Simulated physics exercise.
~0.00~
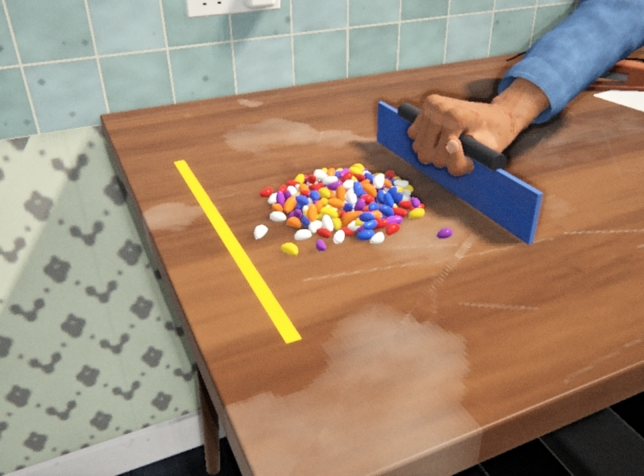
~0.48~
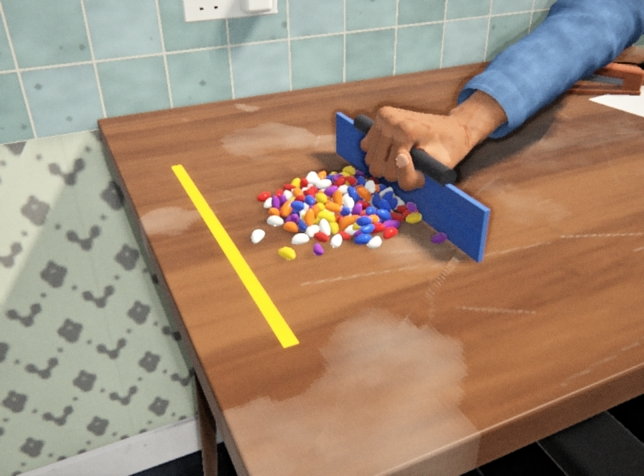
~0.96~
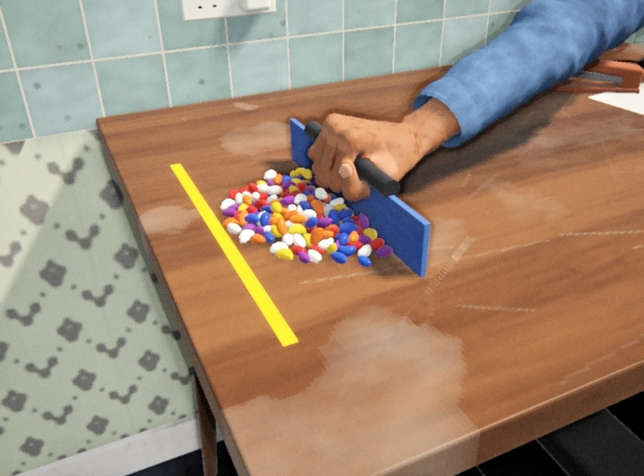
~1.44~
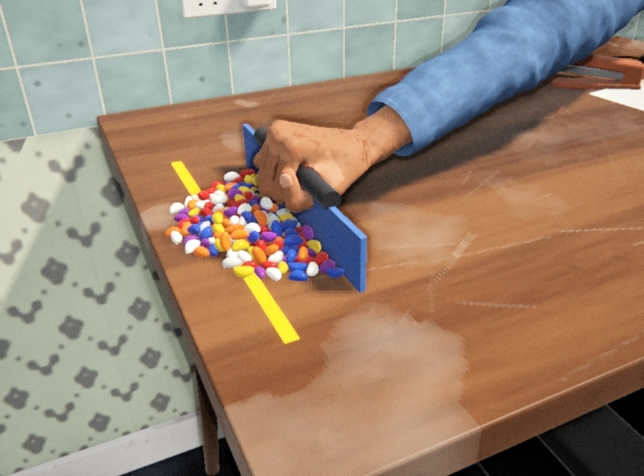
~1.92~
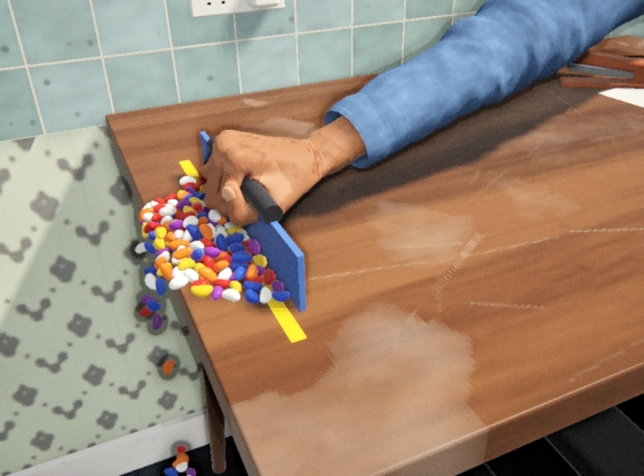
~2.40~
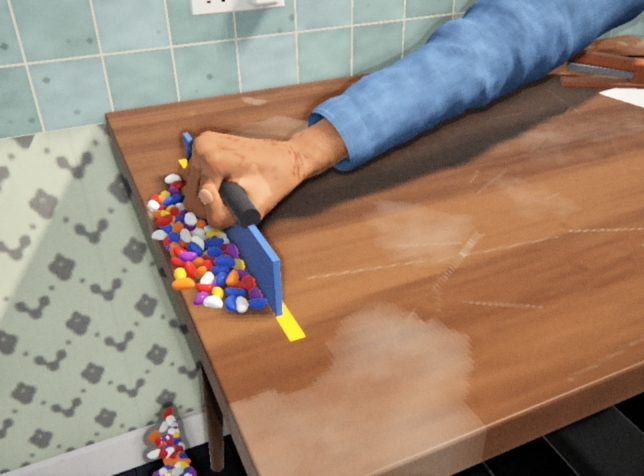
The clip opens on a wooden table where a hand in a blue sleeve holds a blue scraper upright to the right of a loose patch of colourful, bean-like pieces, with a strip of yellow tape farther left. The hand slides the scraper left until it meets the patch. It keeps pushing, bunching the pieces together and carrying them across the tape toward the table's left edge. Pieces begin spilling over the side and dropping to the floor. The scraper comes to rest at the tape, with roughly half the heap over the edge, some gathered on the floor and the rest still crowded on the tabletop.
